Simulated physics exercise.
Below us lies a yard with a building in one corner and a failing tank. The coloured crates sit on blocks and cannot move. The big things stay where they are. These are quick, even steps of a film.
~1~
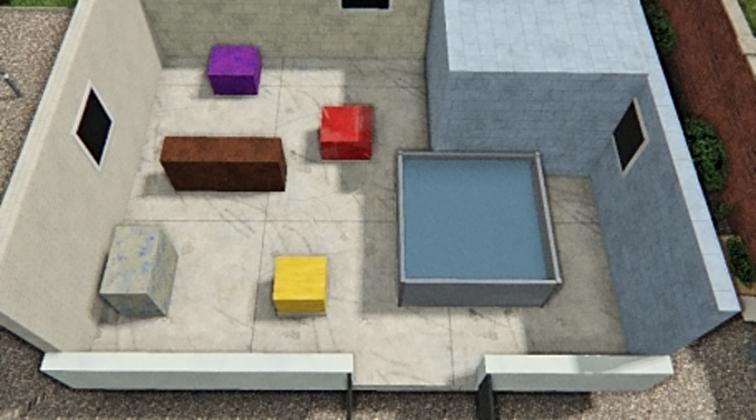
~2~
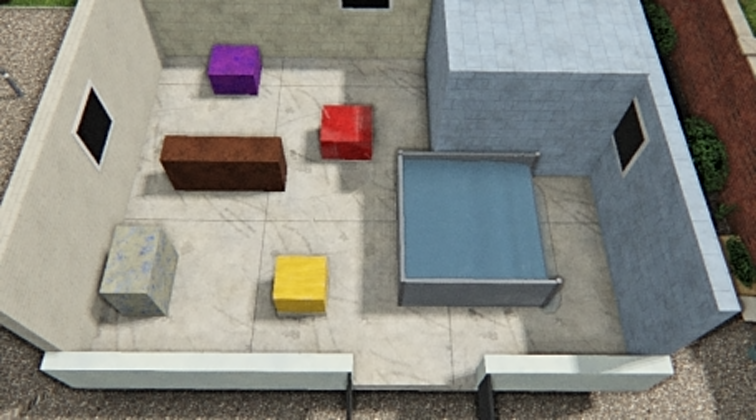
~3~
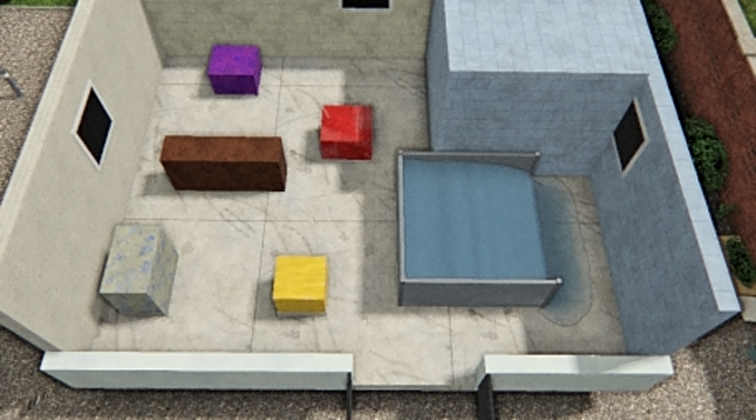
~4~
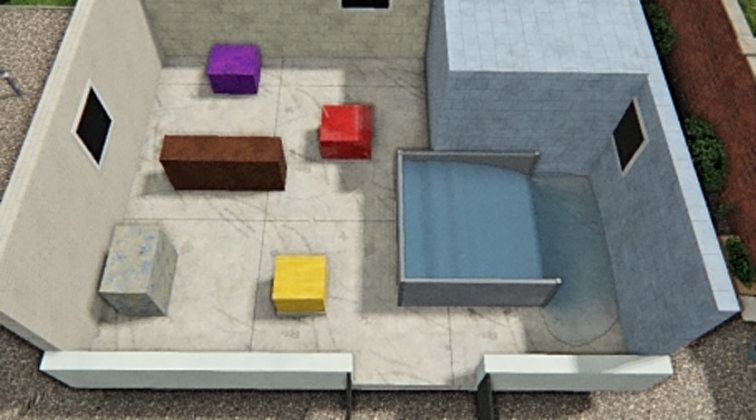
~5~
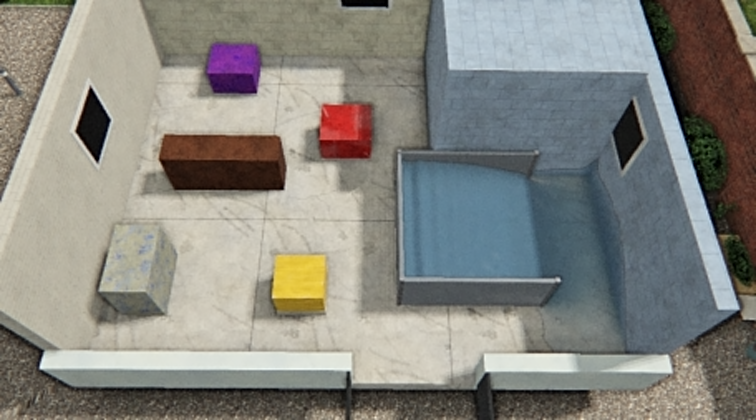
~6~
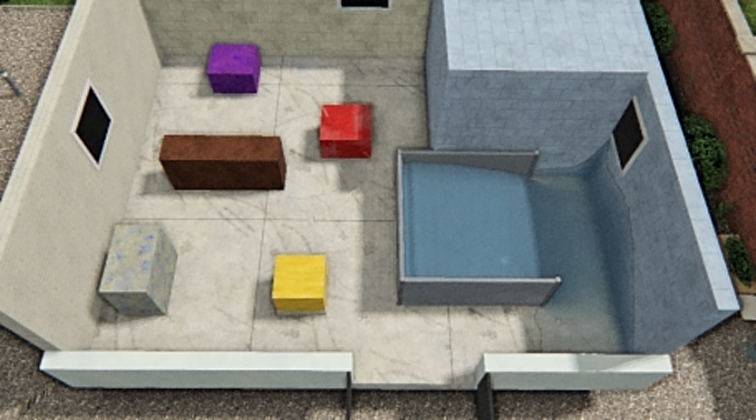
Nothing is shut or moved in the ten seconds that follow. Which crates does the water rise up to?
One by one: The yellow crate is wetted; the purple crate is wetted; the red crate is wetted.
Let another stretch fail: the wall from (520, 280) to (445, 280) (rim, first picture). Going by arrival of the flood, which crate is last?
The purple-painted one.
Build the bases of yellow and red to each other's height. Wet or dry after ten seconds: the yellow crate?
The yellow crate is soaked.
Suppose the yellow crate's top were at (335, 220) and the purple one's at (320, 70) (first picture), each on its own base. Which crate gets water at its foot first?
That is the red-painted one.
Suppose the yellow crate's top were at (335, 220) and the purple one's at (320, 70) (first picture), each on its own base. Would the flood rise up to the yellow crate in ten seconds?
Then: Yellow crate is spared.
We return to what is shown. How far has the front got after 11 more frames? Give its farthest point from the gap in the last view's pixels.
I would point to (311, 164).
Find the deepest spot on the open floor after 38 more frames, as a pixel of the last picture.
At about (626, 368).
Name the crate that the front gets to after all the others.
It is the crate marked purple.
A moment on, water covers 15 % of the floor; the yellow crate not reached, the purple crate not reached, the red crate not reached.
Next, water covers 30 % of the floor; the yellow crate not reached, the purple crate not reached, the red crate water round its plinth.
Then, water covers 60 % of the floor; the yellow crate water round its plinth, the purple crate not reached, the red crate water round its plinth.
Later, water covers 85 % of the floor; the yellow crate water round its plinth, the purple crate water round its plinth, the red crate water round its plinth.
In the end, water covers 100 % of the floor; the yellow crate was topped, the purple crate was topped, the red crate was topped.
